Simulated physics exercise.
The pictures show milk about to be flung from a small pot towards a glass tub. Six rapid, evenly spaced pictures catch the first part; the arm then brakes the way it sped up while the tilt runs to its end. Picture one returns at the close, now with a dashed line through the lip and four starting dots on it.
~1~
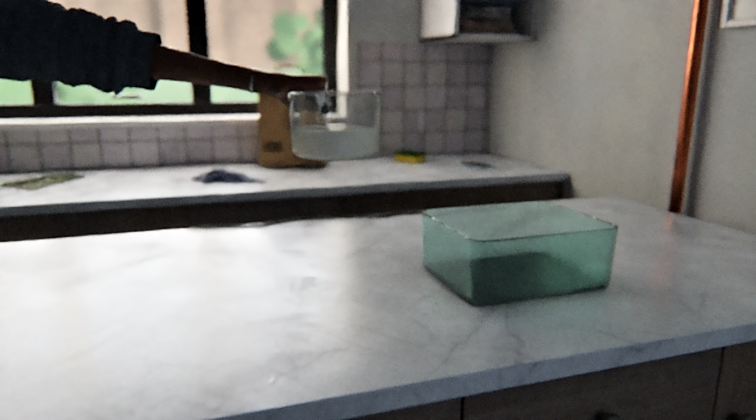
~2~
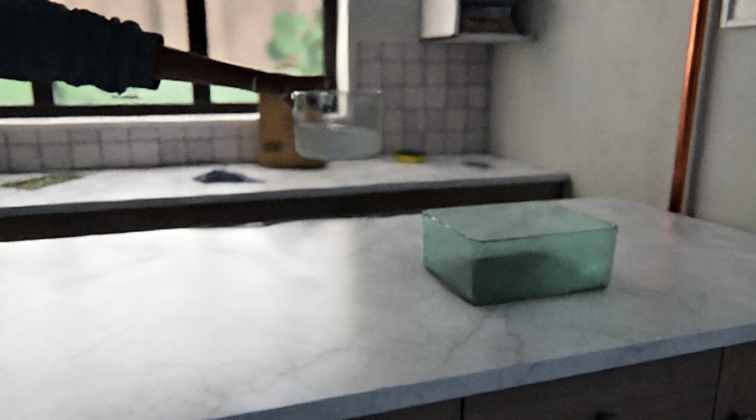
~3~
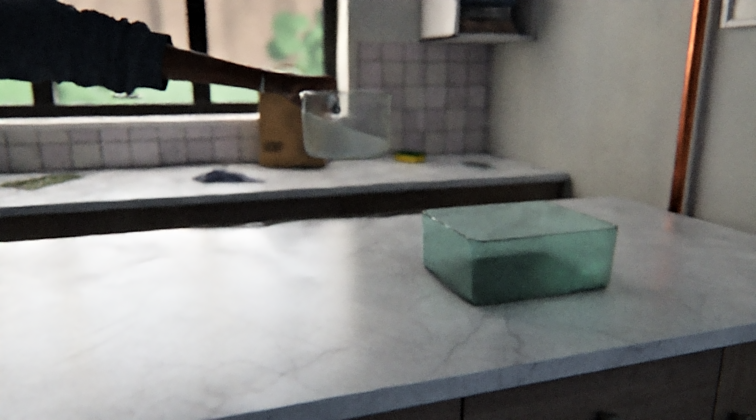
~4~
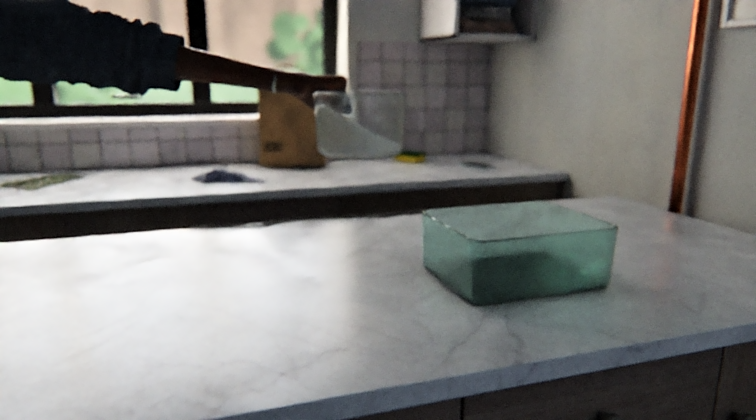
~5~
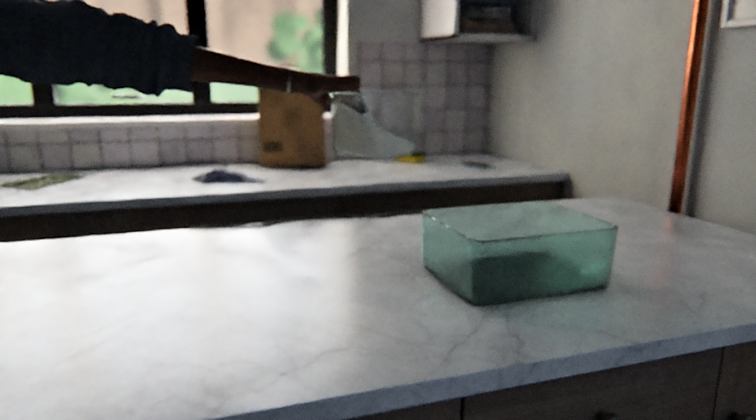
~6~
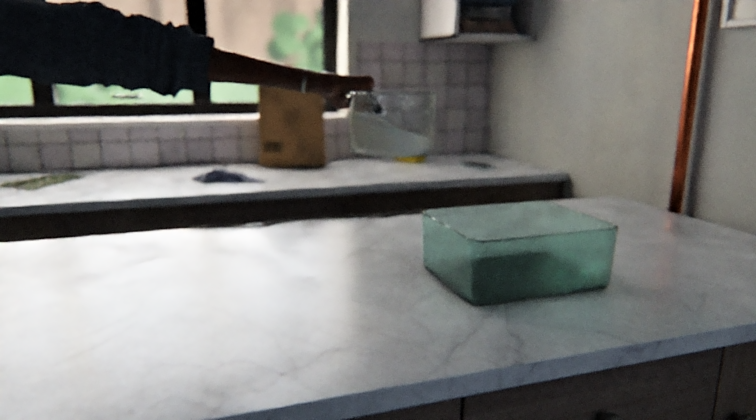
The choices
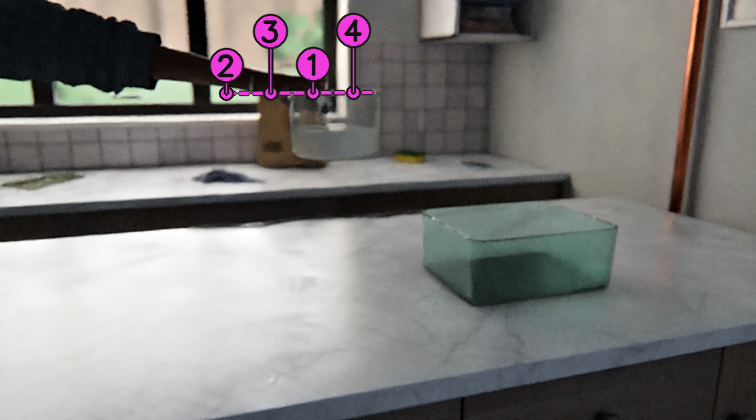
At the start, an outstretched arm at the left holds a small clear pot of milk above a counter, with a greenish glass tub on the marble surface nearer. The arm moves the pot a short way right, the milk sloshing and slanting inside, while the tub stays still.
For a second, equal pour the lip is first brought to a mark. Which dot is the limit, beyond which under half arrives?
I would pick dot 4.
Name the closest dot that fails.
Dot 1.
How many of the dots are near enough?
One of the four.
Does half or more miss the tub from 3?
Yes, it does.
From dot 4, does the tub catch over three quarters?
Yes, clearly.
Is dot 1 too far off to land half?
Yes.
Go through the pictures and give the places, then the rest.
Upright, lip at (376, 92); tub from (467, 304) to (606, 285); nothing has left yet, in the first picture.
Upright, lip at (379, 92); nothing has left yet, in the second picture.
Upright, lip at (388, 92); nothing has left yet, in the third picture.
Upright, lip at (400, 92); nothing has left yet, in the fourth picture.
Upright, lip at (415, 92); nothing has left yet, in the fifth picture.
Upright, lip at (430, 92); nothing has left yet, in the sixth picture.
On the marked copy, 1 at (313, 92); 2 at (226, 93); 3 at (270, 93); 4 at (353, 92).
With 1, about 19 % lands in the tub, 80 % falls short.
With 2, about 0 % lands in the tub, 100 % falls short.
With 3, about 0 % lands in the tub, 100 % falls short.
With 4, about 87 % lands in the tub, 11 % falls short.
